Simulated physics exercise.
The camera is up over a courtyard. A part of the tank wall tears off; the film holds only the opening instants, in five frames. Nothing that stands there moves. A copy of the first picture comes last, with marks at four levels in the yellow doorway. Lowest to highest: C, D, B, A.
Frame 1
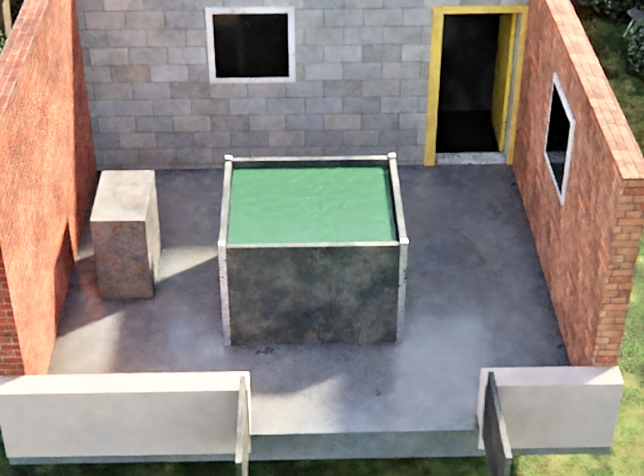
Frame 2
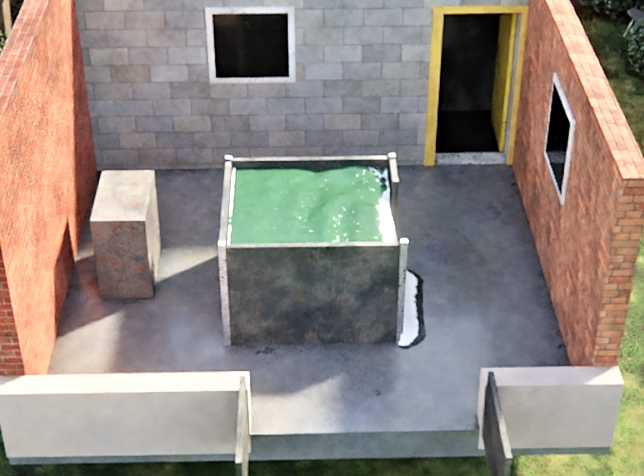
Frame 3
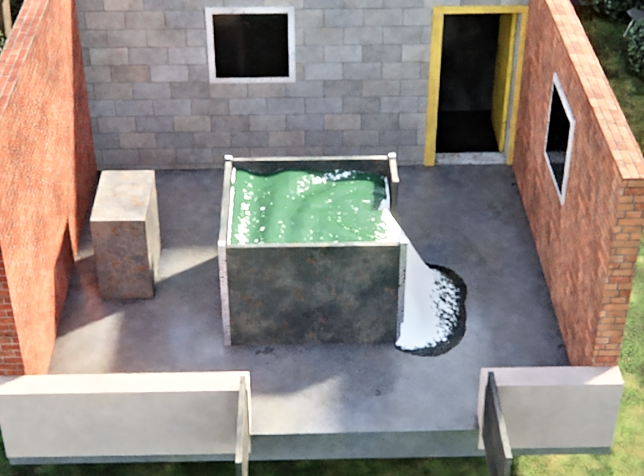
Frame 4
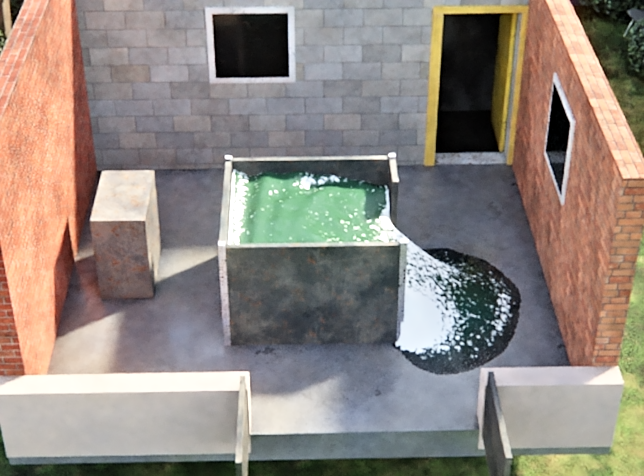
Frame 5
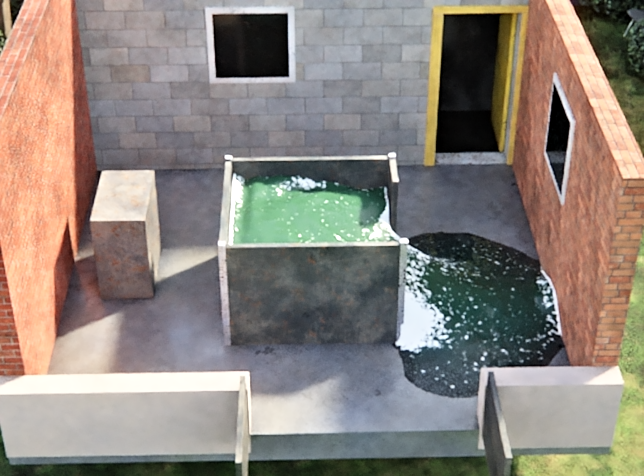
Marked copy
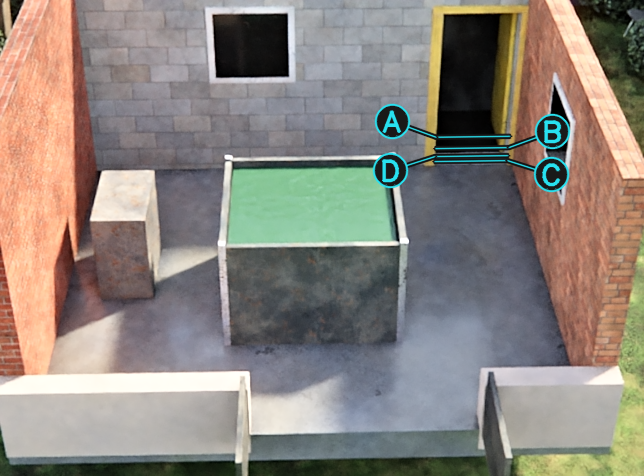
Green water sitting still in a square tank burst out through its right side, poured onto the courtyard floor in white foam, and spread in a dark pool to the brick wall on the right.
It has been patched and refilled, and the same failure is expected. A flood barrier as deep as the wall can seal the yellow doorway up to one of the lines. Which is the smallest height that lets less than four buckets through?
Take A.
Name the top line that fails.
That is line B.
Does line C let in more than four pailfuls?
Yes, it does.
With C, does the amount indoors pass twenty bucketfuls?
Yes, clearly.
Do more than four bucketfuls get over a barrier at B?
Yes, that goes wrong.
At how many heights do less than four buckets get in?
One of them.
In cyan, A at (473, 136); B at (472, 148); C at (471, 161); D at (471, 156); from the bottom up C, D, B, A.
With A, a bucket or two gets in.
With B, about 11 bucketfuls get in.
With C, dozens of bucketfuls pour in.
With D, dozens of bucketfuls pour in.
